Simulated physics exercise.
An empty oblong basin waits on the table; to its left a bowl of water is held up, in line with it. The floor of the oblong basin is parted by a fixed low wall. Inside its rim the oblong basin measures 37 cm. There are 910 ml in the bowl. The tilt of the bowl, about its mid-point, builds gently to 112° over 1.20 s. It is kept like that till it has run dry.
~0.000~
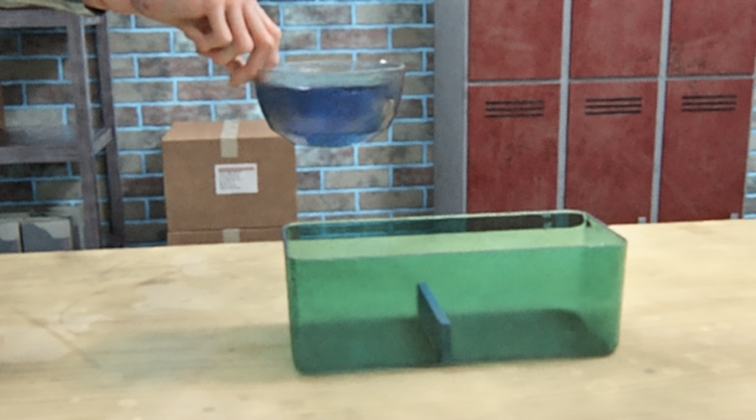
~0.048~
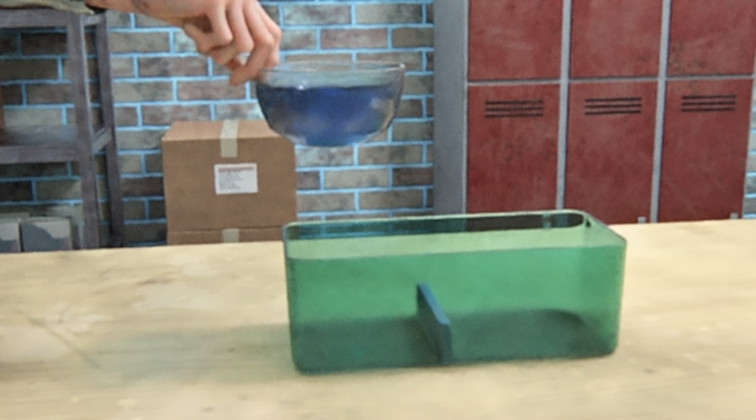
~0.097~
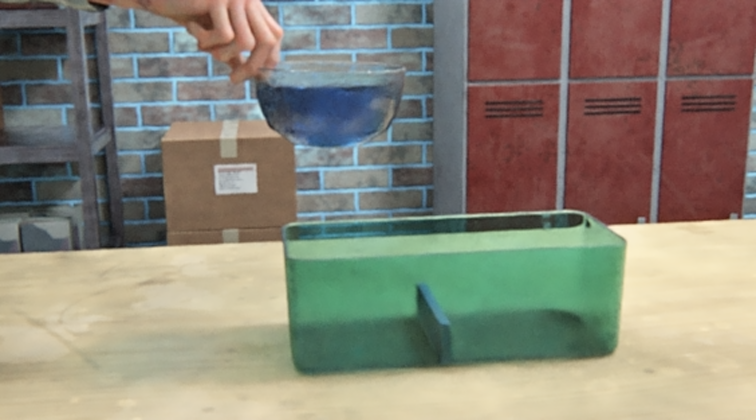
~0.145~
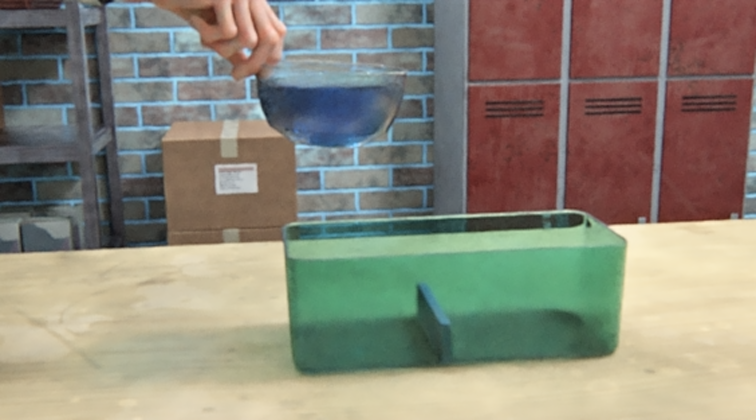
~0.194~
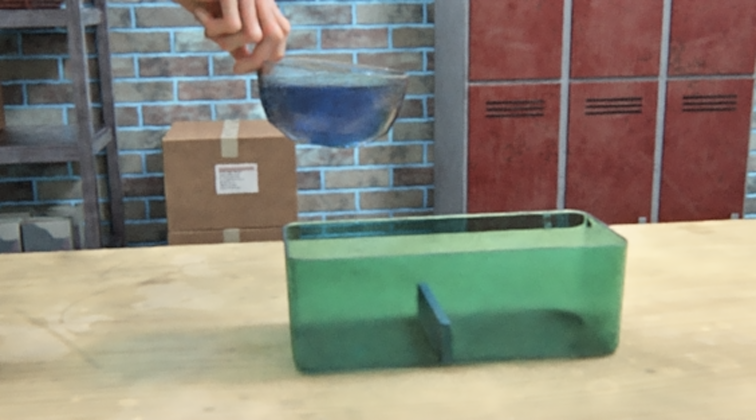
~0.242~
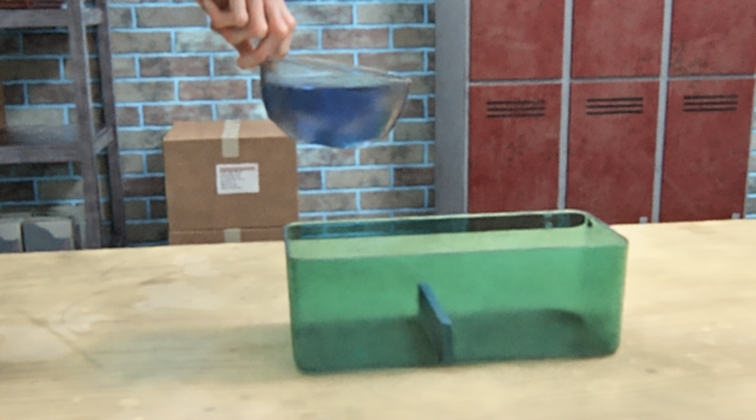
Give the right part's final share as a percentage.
About 78 per cent.
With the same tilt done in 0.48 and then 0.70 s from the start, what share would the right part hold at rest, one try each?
First 55, then 70 per cent.
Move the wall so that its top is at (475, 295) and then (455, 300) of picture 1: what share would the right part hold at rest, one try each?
In turn about 40 and 65 per cent.
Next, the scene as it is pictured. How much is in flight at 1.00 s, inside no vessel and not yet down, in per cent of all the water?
Near 7 in a hundred.
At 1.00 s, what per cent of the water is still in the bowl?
About 3 per cent.
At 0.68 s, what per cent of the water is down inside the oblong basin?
Some 16 per cent.
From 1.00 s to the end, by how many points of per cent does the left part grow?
Some 8 per cent.
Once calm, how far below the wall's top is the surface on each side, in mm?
Left about 36 mm, right about 20 mm.
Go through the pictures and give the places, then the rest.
In the first frame, it leans 0°; its right rim is at (402, 67); the water meets the walls at (258, 84) and (399, 80); the oblong basin's rim runs from (285, 243) to (605, 228); the wall's top is at (433, 303).
In the second frame, it leans 0°; its right rim is at (402, 67); the water meets the walls at (258, 84) and (399, 81).
In the third frame, it leans 2°; its right rim is at (403, 69); the water meets the walls at (258, 83) and (399, 82).
In the fourth frame, it leans 4°; its right rim is at (405, 72); the water meets the walls at (260, 83) and (400, 83).
In the fifth frame, it leans 7°; its right rim is at (406, 76); the water meets the walls at (261, 83) and (402, 83).
In the sixth frame, it leans 11°; its right rim is at (409, 81); the water meets the walls at (264, 83) and (405, 83).
After 0.68 s the tilt is 67° and 49 per cent is still to pour, 1 is left of the wall and 15 right of it.
After 1.00 s the tilt is 104° and 3 per cent is still to pour, 14 is left of the wall and 77 right of it.
After 1.34 s the tilt is 112° and 0 per cent is still to pour, 21 is left of the wall and 78 right of it.
After 1.70 s the tilt is 112° and 0 per cent is still to pour, 22 is left of the wall and 78 right of it.
In the end 22 per cent lies left of the wall, 78 right of it and 0 outside.
